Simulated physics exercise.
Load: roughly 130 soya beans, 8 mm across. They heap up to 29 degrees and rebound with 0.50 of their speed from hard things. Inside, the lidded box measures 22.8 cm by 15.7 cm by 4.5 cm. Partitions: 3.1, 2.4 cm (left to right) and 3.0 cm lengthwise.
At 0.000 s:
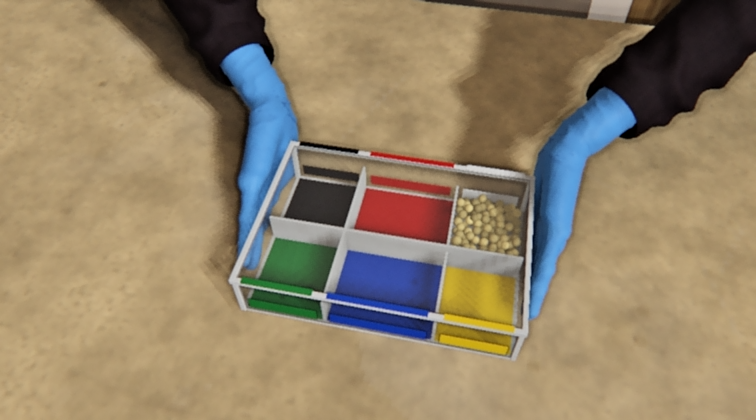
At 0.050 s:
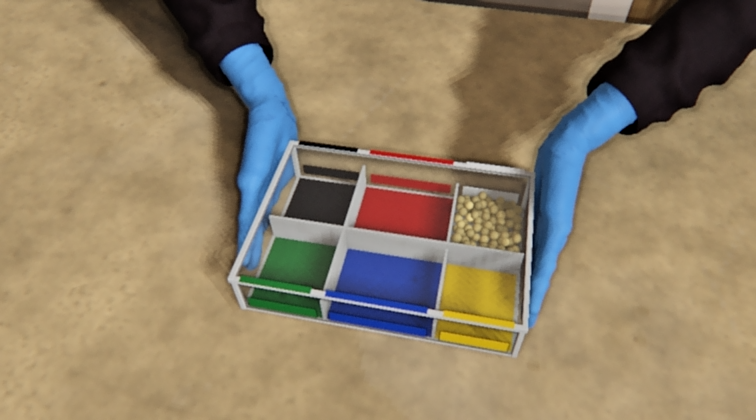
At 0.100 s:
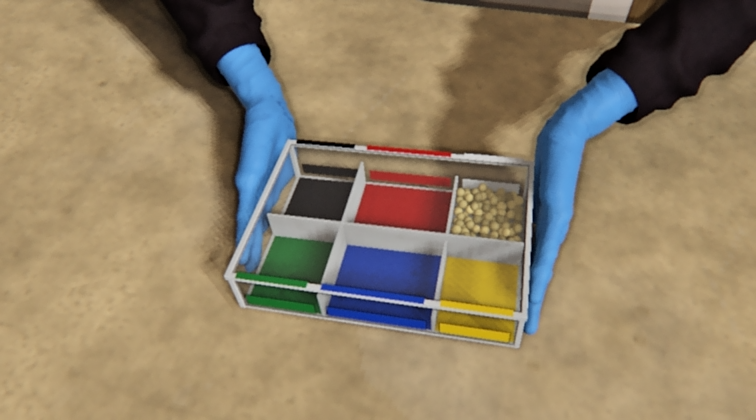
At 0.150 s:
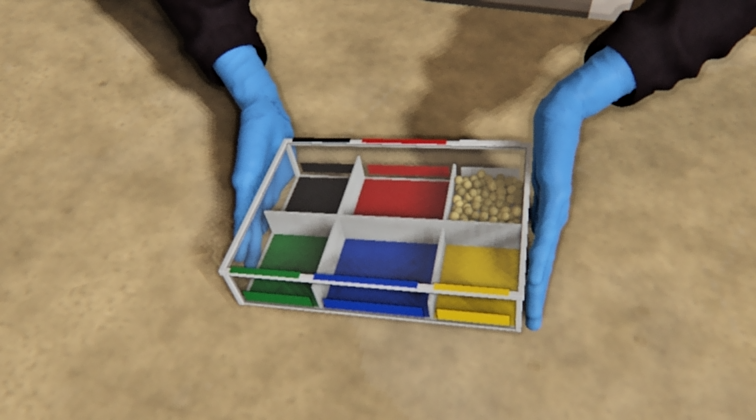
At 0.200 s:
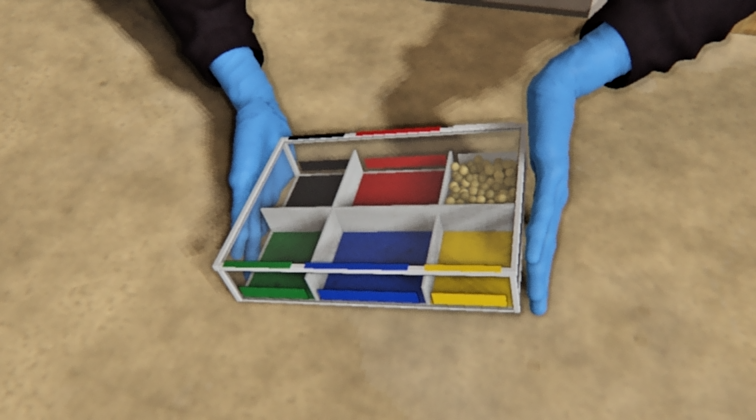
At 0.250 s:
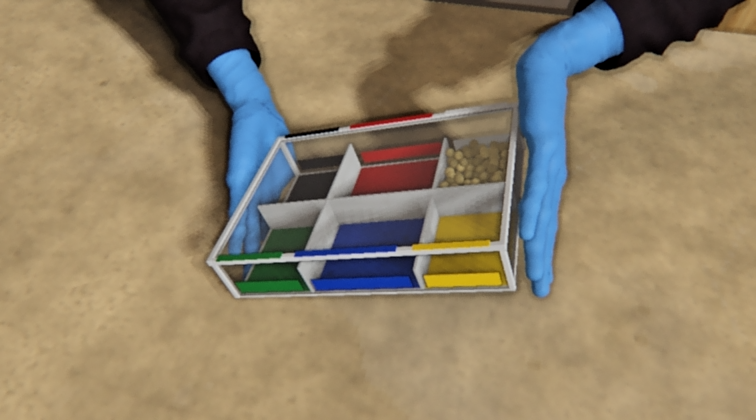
On a sandy, mottled surface, two blue-gloved hands hold a clear lidded box with six coloured compartments, pale round beans filling the white one at back right, and gradually tilt it, raising its right side while the beans stay there.
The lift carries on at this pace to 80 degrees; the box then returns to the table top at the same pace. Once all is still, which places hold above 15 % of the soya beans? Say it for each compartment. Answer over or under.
Red compartment: Over; blue compartment: Under; green compartment: Under; yellow compartment: Under; white compartment: Over; black compartment: Over.
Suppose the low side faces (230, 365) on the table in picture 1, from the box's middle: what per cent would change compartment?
About 65 per cent.
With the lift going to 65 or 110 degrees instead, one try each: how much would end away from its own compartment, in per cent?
About 30 and 100 per cent.
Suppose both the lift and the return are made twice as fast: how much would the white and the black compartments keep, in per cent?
In that case white 20; black 25.
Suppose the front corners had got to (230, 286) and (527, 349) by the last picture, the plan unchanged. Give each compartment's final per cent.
Red 0, blue 0, green 0, yellow 20, white 80, black 0.
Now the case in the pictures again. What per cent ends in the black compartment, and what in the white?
Black 20, white 30.
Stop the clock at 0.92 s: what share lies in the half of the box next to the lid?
Roughly 50 per cent.
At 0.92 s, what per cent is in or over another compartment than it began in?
Roughly 30 per cent.
Then, at 0.92 s, tilt 79 degrees; red 25 %, white 70 %, black 5 %.
Then, at 1.37 s, tilt 34 degrees; red 45 %, white 30 %, black 20 %.
After 1.90 s, tilt 0 degrees; red 45 %, white 30 %, black 20 %.
By 2.3 s all is still; red 45 %, blue 0 %, green 0 %, yellow 0 %, white 30 %, black 20 %.
